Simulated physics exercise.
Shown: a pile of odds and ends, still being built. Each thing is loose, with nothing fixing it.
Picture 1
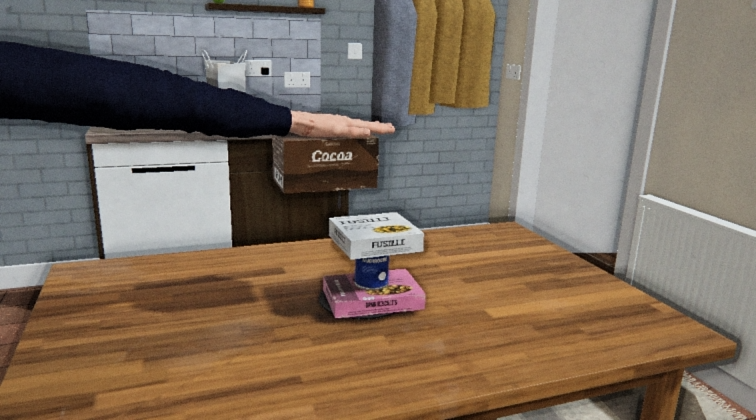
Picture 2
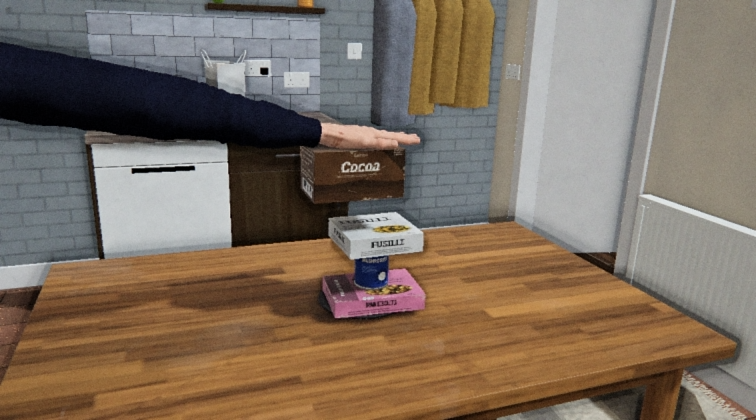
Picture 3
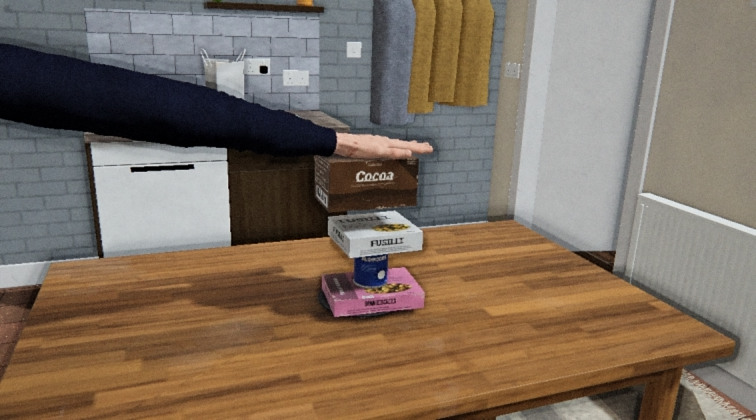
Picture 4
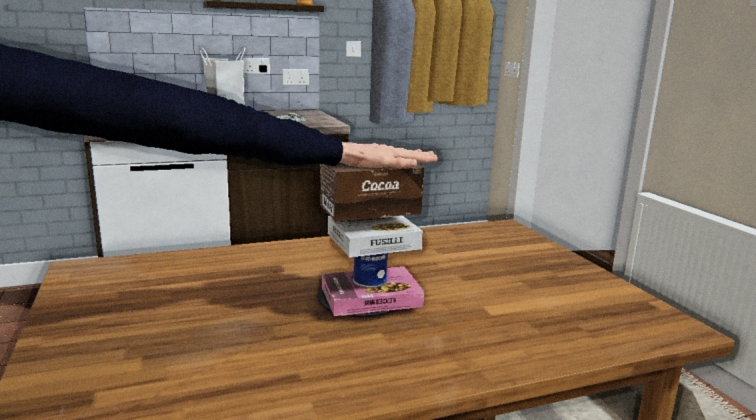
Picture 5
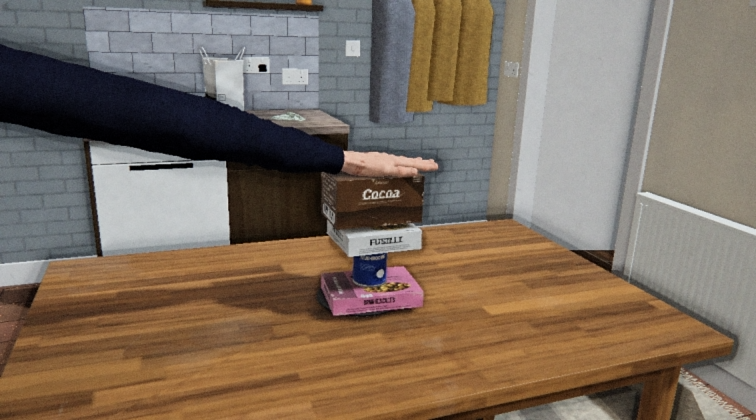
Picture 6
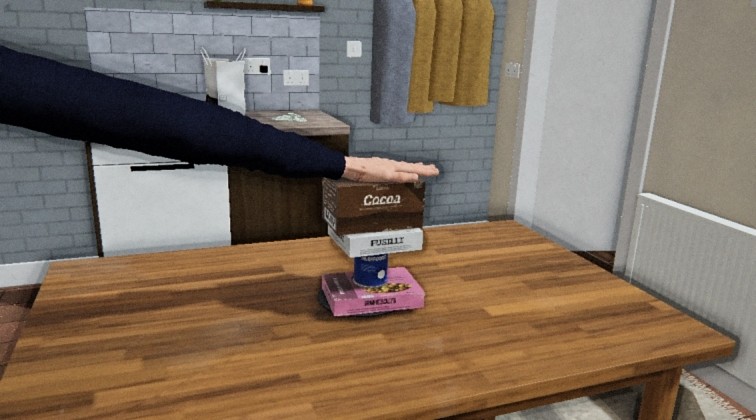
A brown cocoa box, under a dark-sleeved hand, moves right and down above a wooden table until it sits on a white fusilli packet, which rests on a small blue pot atop a pink box, the hand still over it.
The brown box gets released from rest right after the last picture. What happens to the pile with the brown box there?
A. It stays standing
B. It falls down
The answer is A.
Then, 0.20 s later than the last frame, all is still.
Then, 0.50 s later than the last frame, brown box resting near (372, 201).
When it is over, all 5 as before. End places, in pixels of the last picture, brown box near (372, 201). The pile keeps its balance.
